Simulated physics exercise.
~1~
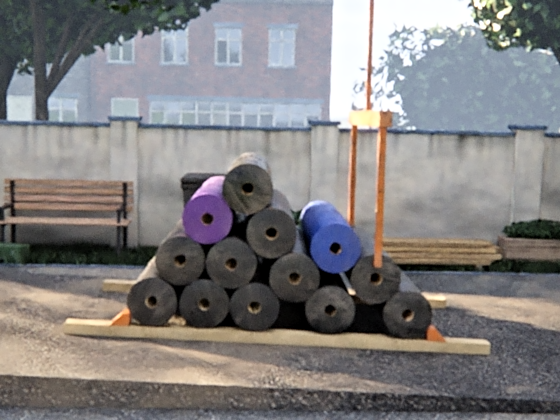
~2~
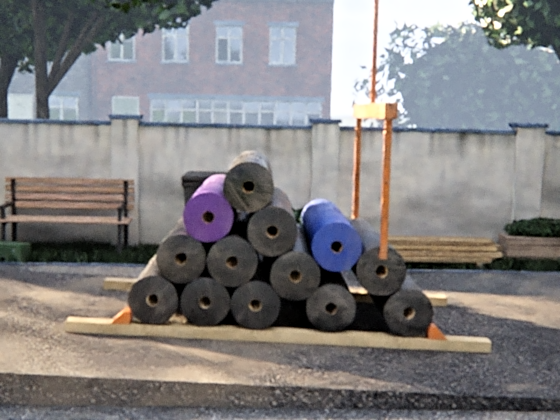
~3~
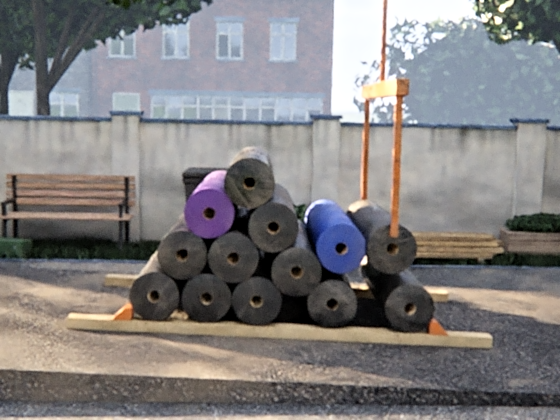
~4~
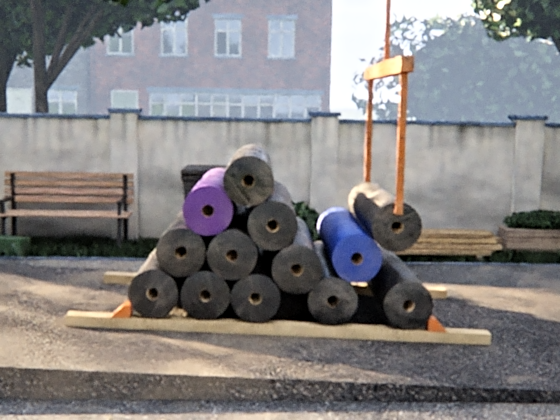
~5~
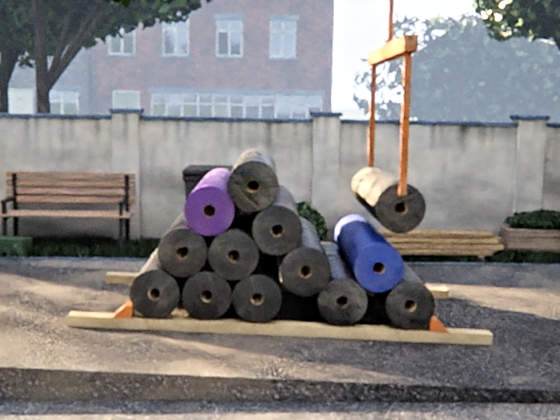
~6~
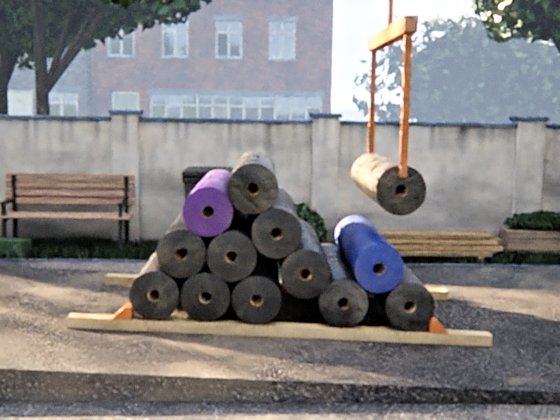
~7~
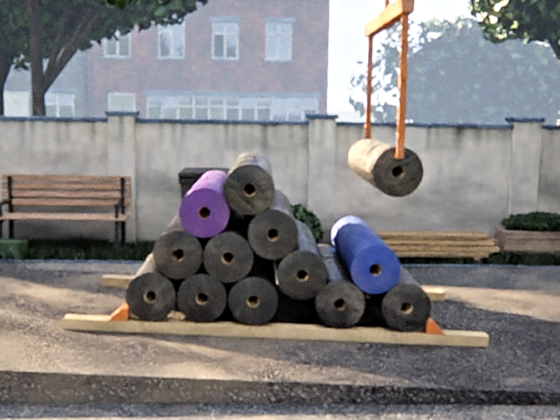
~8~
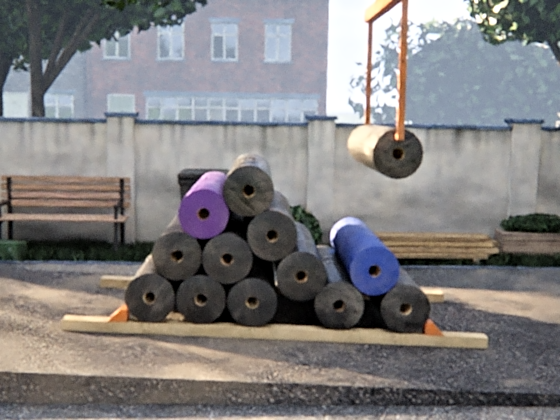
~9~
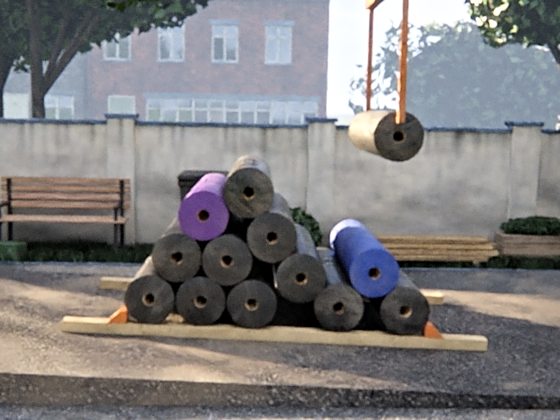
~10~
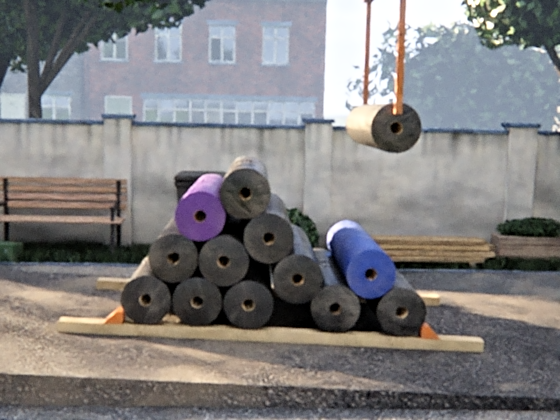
We see dark rolls stacked on timber beams, with one purple and one blue, as an orange hoist lifts a roll from the right side. The blue roll slides down to the right into the gap and settles, while the purple stays put and the lifted roll hangs above.
